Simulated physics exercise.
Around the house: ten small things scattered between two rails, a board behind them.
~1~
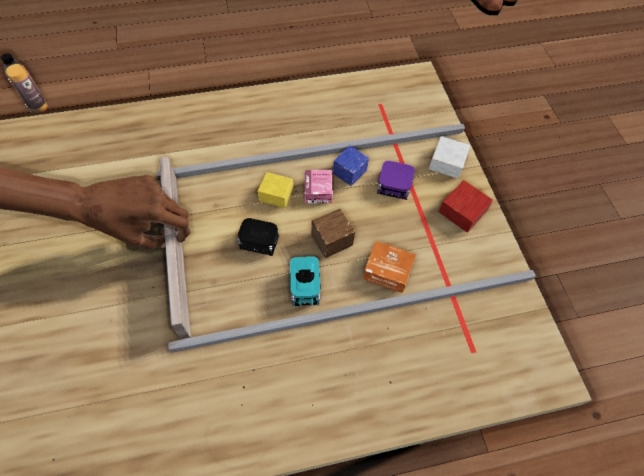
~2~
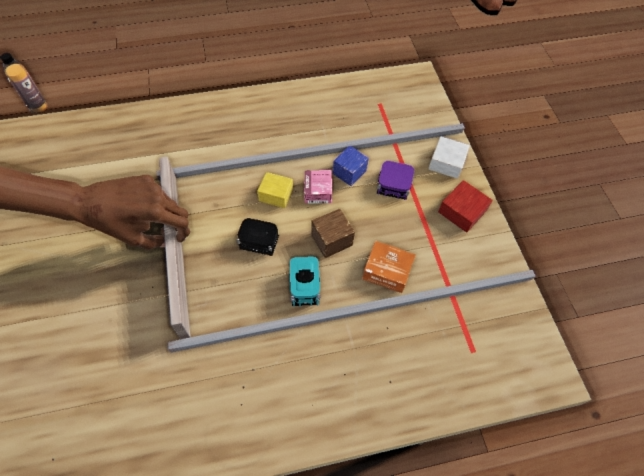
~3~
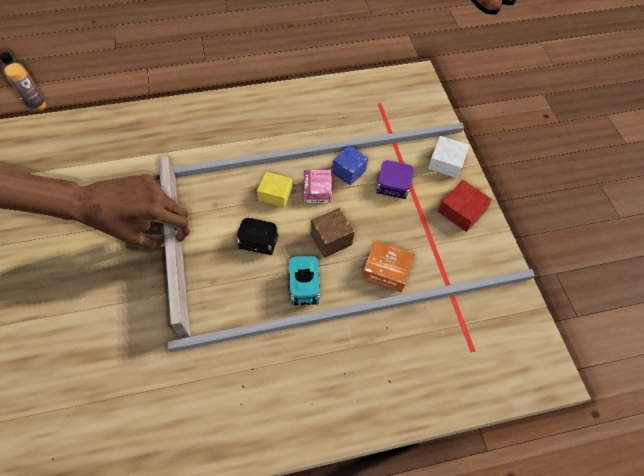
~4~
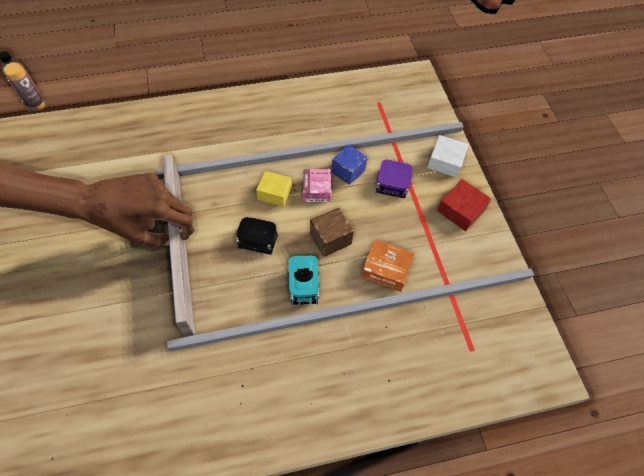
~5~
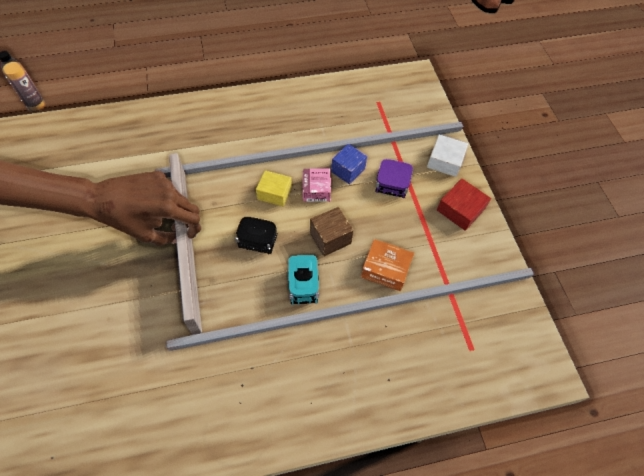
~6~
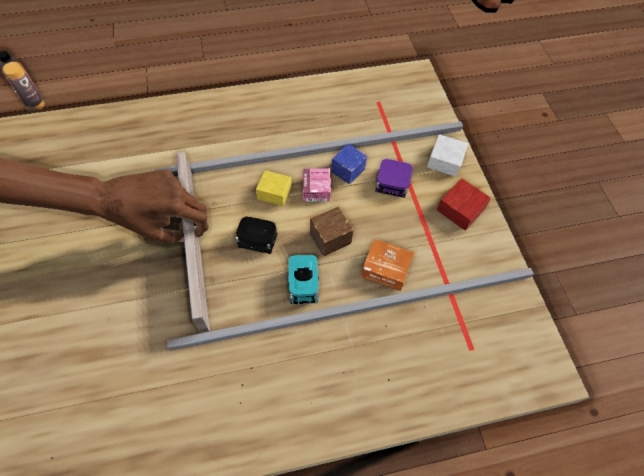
A hand slides a board slightly right between two rails toward scattered small blocks.
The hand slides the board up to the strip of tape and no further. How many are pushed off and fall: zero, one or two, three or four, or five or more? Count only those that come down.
The number that fall off is zero.
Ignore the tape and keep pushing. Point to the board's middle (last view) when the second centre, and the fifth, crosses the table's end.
At (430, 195) for the second, at (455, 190) for the fifth.
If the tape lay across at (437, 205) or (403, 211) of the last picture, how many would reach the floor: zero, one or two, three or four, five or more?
For each place: 1 or 2; no fall at all.
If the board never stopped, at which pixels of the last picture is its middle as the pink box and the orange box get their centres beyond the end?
About (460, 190), and (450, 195) for the other.
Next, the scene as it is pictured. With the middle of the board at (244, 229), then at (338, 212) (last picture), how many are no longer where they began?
At the one place 1, at the other 8.
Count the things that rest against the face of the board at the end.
It touches 3.
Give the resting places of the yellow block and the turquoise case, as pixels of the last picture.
About (414, 155), and the other about (453, 252).
Soon after, none off yet; white block at rest near (447, 155); red block at rest near (464, 204); purple case at rest near (394, 179).
Then, none off yet; white block at rest near (447, 155); red block at rest near (464, 204); purple case moved about its own width near (415, 177).
At rest, the number that fall off is zero.
